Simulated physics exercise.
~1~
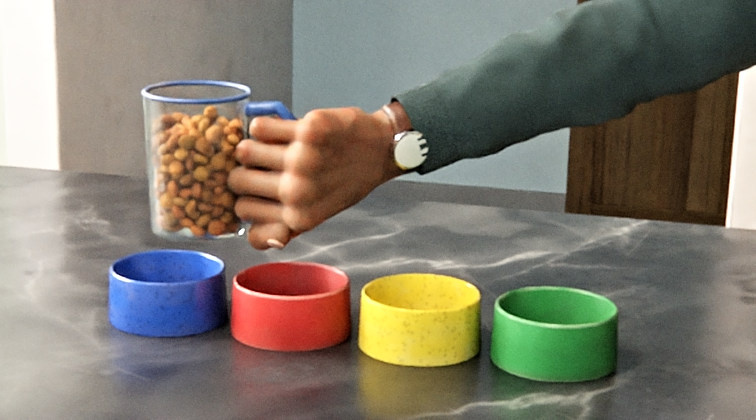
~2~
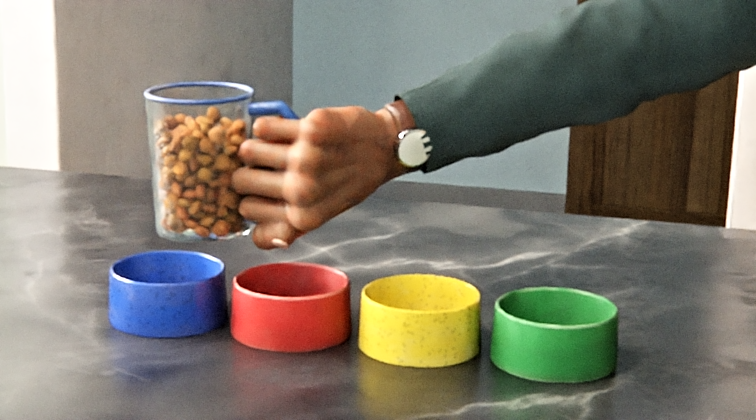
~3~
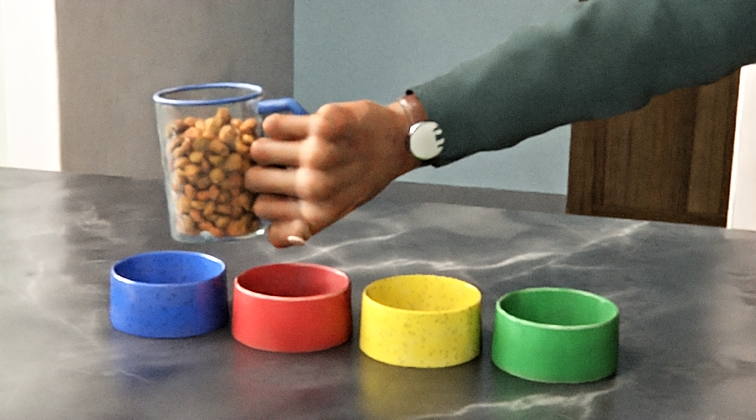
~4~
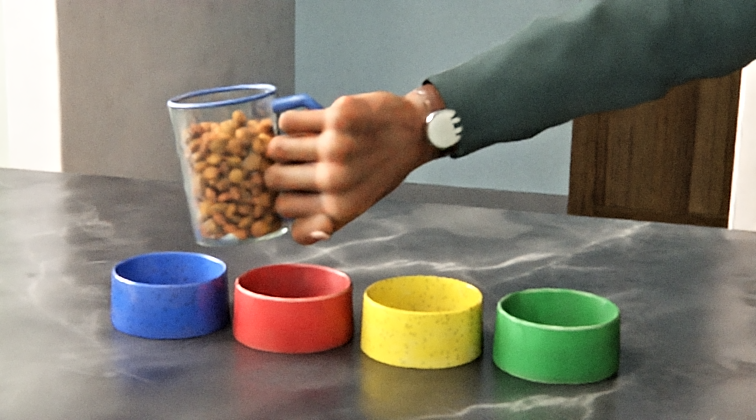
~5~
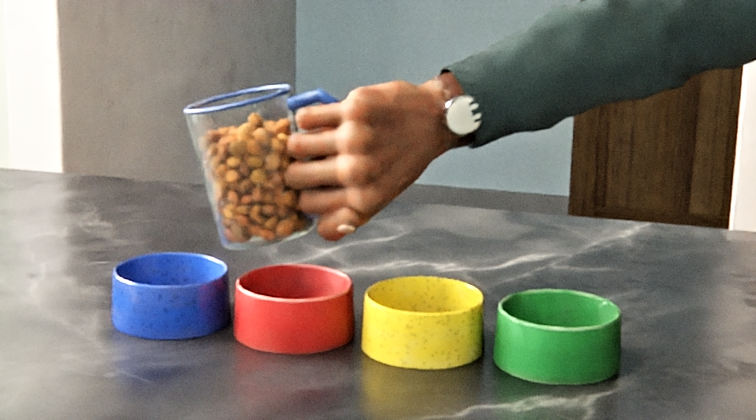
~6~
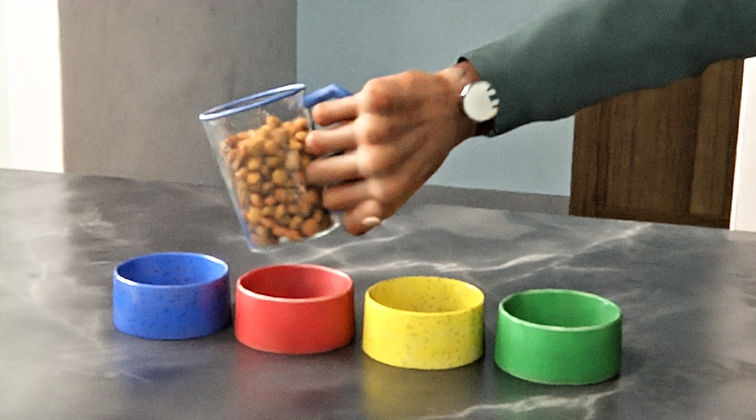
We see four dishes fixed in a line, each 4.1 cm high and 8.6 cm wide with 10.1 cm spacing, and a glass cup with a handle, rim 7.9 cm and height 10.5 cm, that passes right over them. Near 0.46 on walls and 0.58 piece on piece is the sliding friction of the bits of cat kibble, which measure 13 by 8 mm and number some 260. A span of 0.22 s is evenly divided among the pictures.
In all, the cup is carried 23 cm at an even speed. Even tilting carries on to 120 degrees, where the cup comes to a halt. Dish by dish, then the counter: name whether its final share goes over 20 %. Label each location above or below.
Labels - red: Below, blue: Below, green: Below, yellow: Above, counter: Below.
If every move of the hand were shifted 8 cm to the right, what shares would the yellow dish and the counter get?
Yellow: 0; counter: 20.
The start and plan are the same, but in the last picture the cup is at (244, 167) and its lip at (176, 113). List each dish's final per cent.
It'd finish with red at 0, blue at 0, green at 0 and yellow at 90.
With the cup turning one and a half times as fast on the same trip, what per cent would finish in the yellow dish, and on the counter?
Then yellow ends at 90 and the counter at 10.
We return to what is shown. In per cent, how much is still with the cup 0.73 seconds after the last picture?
About 100 %.
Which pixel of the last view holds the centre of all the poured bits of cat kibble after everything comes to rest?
Once everything settles, the centre is around (427, 308).
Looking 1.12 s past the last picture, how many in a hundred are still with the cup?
About 40 percent.
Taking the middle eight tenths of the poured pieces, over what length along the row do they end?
6 centimetres.
Then, 0.44 s after the last picture, tilt 67 degrees; cup holds 100 %.
Then, 0.73 s after the last picture, tilt 100 degrees; cup holds 100 %.
Then, 1.12 s after the last picture, tilt 120 degrees; cup holds 40 %, yellow 60 %.
In the end, red 0 %, blue 0 %, green 0 %, yellow 90 %, counter 10 %.
